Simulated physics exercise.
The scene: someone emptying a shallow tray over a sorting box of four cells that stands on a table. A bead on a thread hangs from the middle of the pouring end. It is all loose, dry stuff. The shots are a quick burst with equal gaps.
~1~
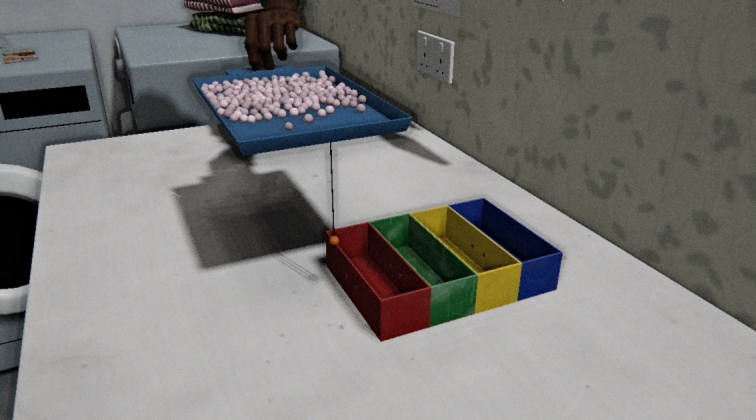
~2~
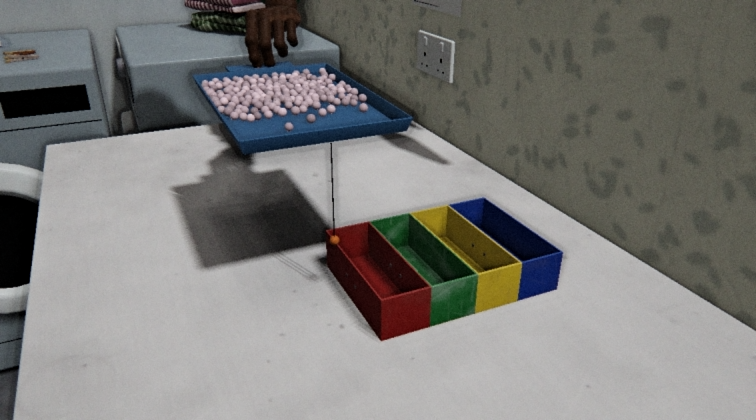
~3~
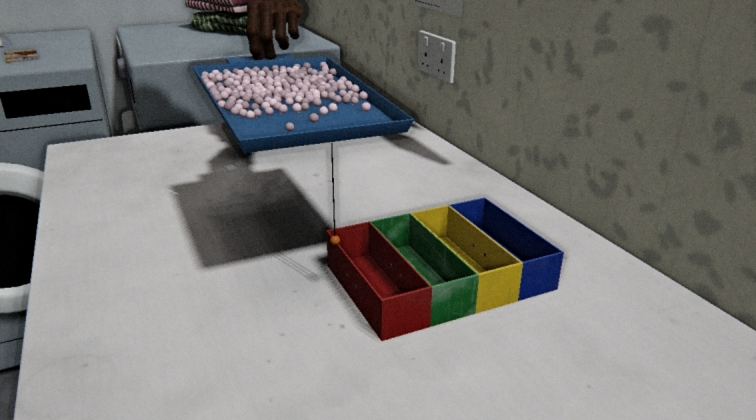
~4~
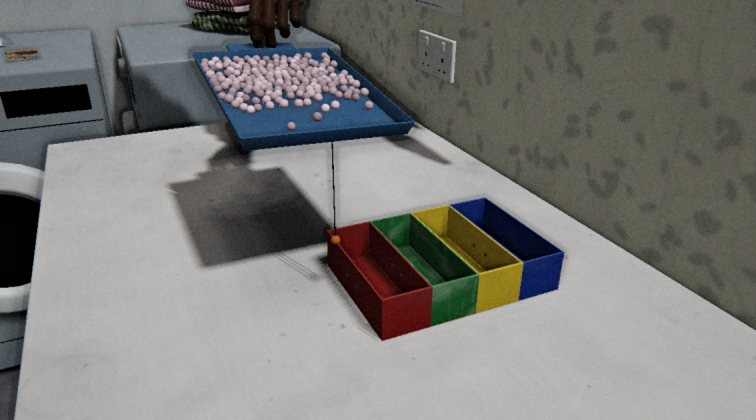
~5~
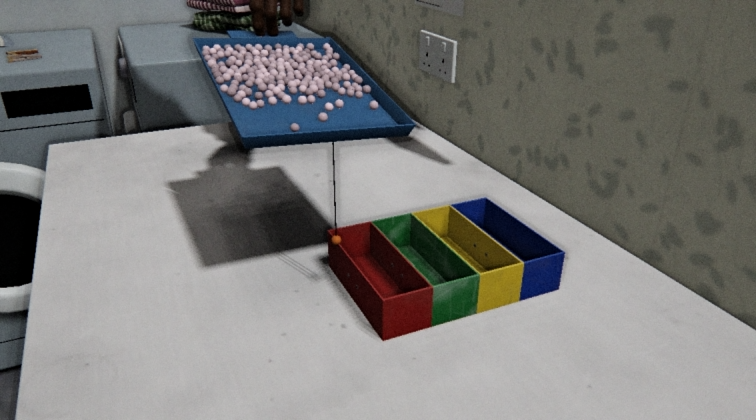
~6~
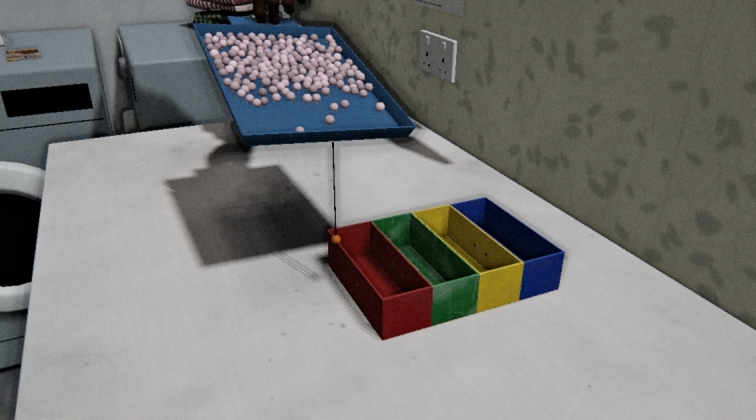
A dark brown hand holds the far edge of a blue tray of pale pink beads above a white table, seen from above at an angle, with grey cabinets behind and a patterned wall at right. An orange bead hangs on a thread beside a box of red, green, yellow and blue cells. The tray's far side rises steadily, its near edge tilts slightly rightward, and the beads shift slightly, while the camera stays still.
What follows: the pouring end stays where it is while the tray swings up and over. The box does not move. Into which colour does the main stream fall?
The green one ends fullest.
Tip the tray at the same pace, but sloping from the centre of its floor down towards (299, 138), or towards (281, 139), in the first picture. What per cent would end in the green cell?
Roughly 0 per cent, and 0 per cent.
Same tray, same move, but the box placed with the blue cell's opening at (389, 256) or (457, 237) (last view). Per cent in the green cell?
Near 0 % and 20 %.
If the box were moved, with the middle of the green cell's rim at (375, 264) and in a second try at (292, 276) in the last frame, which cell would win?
First that yellow cell, then the cell in blue.
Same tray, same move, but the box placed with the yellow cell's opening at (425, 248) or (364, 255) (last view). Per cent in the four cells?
In turn 90 and 80 in a hundred.
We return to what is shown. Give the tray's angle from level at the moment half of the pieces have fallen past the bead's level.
At some 65 degrees.
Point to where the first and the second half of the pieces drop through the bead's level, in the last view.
The first part at (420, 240); the rest at (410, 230).
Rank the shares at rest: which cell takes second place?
In second place: The red one.
Just after the last frame, tray tipped steeply; roughly half on the tray; about a tenth in the green cell; about a tenth in the red cell; about a tenth in the yellow cell; just a few in the blue cell; roughly a quarter falling or outside the box.
A moment on, tray tipped right over; just a few on the tray; roughly half in the green cell; roughly a quarter in the red cell; about a tenth in the yellow cell; just a few in the blue cell; about a tenth falling or outside the box.
Further on, tray tipped past a quarter turn; roughly half in the green cell; roughly a quarter in the red cell; about a tenth in the yellow cell; about a tenth in the blue cell; about a tenth falling or outside the box.
When it is over, tray tipped past a quarter turn; roughly half in the green cell; roughly a quarter in the red cell; about a tenth in the yellow cell; about a tenth in the blue cell; about a tenth outside the box.
